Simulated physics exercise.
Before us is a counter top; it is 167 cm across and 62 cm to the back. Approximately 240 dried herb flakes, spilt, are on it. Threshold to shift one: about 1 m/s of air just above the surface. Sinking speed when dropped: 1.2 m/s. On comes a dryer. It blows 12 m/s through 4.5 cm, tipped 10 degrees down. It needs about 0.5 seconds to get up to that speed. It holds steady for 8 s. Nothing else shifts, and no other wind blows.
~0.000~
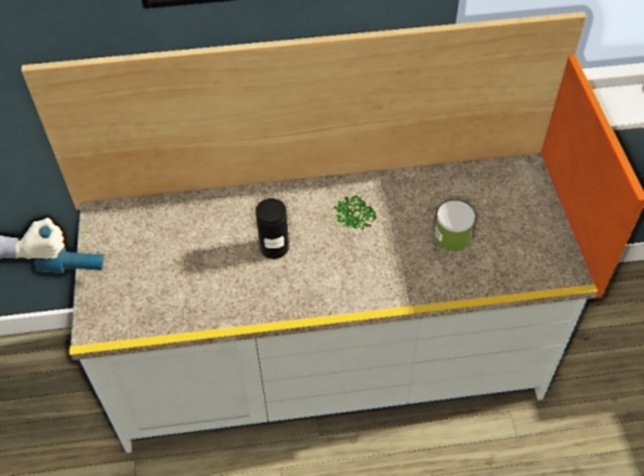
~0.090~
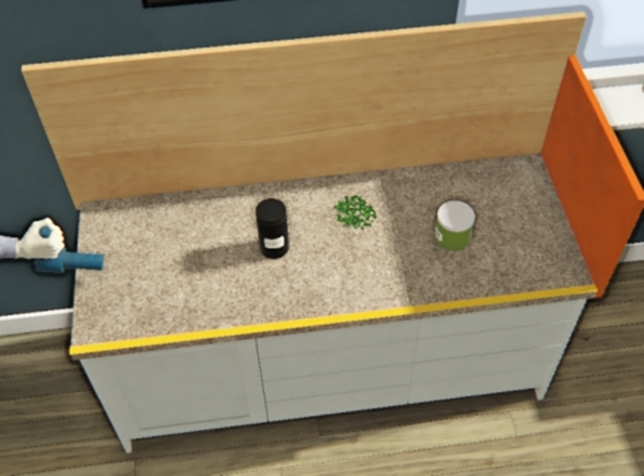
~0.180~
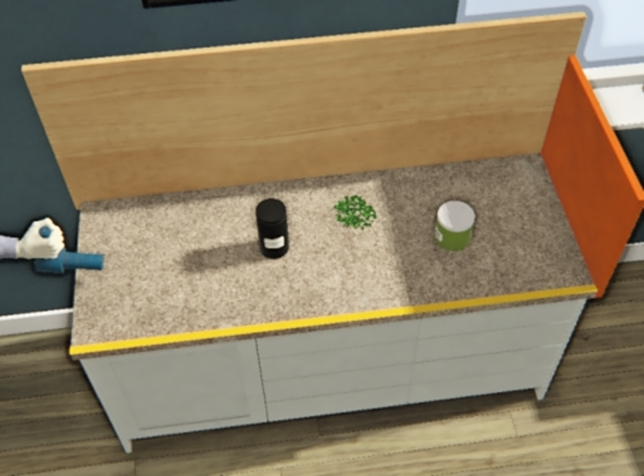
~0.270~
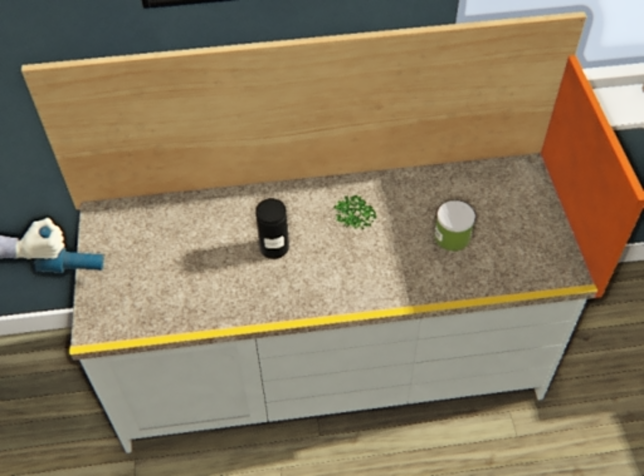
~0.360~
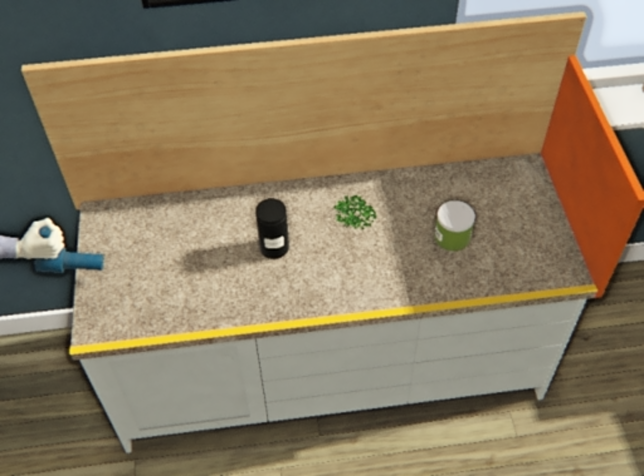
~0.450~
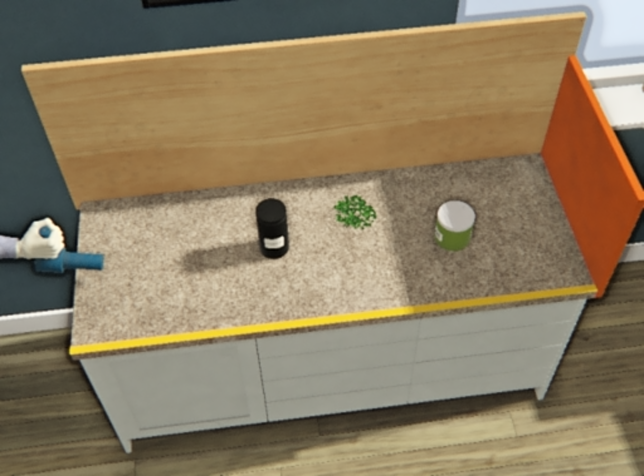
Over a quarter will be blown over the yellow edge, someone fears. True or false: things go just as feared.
False.
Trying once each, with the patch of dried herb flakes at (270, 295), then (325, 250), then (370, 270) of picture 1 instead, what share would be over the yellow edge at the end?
Results, one try each: 100 %, 10 %, 50 %.
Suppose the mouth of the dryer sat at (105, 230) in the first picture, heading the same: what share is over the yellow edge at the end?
Some 30 %.
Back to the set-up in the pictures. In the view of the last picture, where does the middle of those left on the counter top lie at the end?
The middle lands close to (471, 177) in pixels.
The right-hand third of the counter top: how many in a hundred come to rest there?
Share at the end: Close to 80 %.
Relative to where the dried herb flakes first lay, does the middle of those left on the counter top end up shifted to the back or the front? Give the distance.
To the far end, near enough 10 cm.
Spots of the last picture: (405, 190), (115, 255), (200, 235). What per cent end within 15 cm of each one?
Estimates in listed order: 15 %; 0 %; 0 %.
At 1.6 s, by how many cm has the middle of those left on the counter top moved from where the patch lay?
About 5 cm.
After 1.6 s, 100 % are on the move or not yet settled, 0 % are over the yellow edge; the middle of those still in play is near (364, 211).
After 2.6 s, 99 % are on the move or not yet settled, 0 % are over the yellow edge; the middle of those still in play is near (397, 199).
After 4.4 s, 96 % are on the move or not yet settled, 0 % are over the yellow edge; the middle of those still in play is near (446, 183).
After 8.0 s, at the end, 0 % are over the yellow edge; the middle of those still in play is near (471, 177).
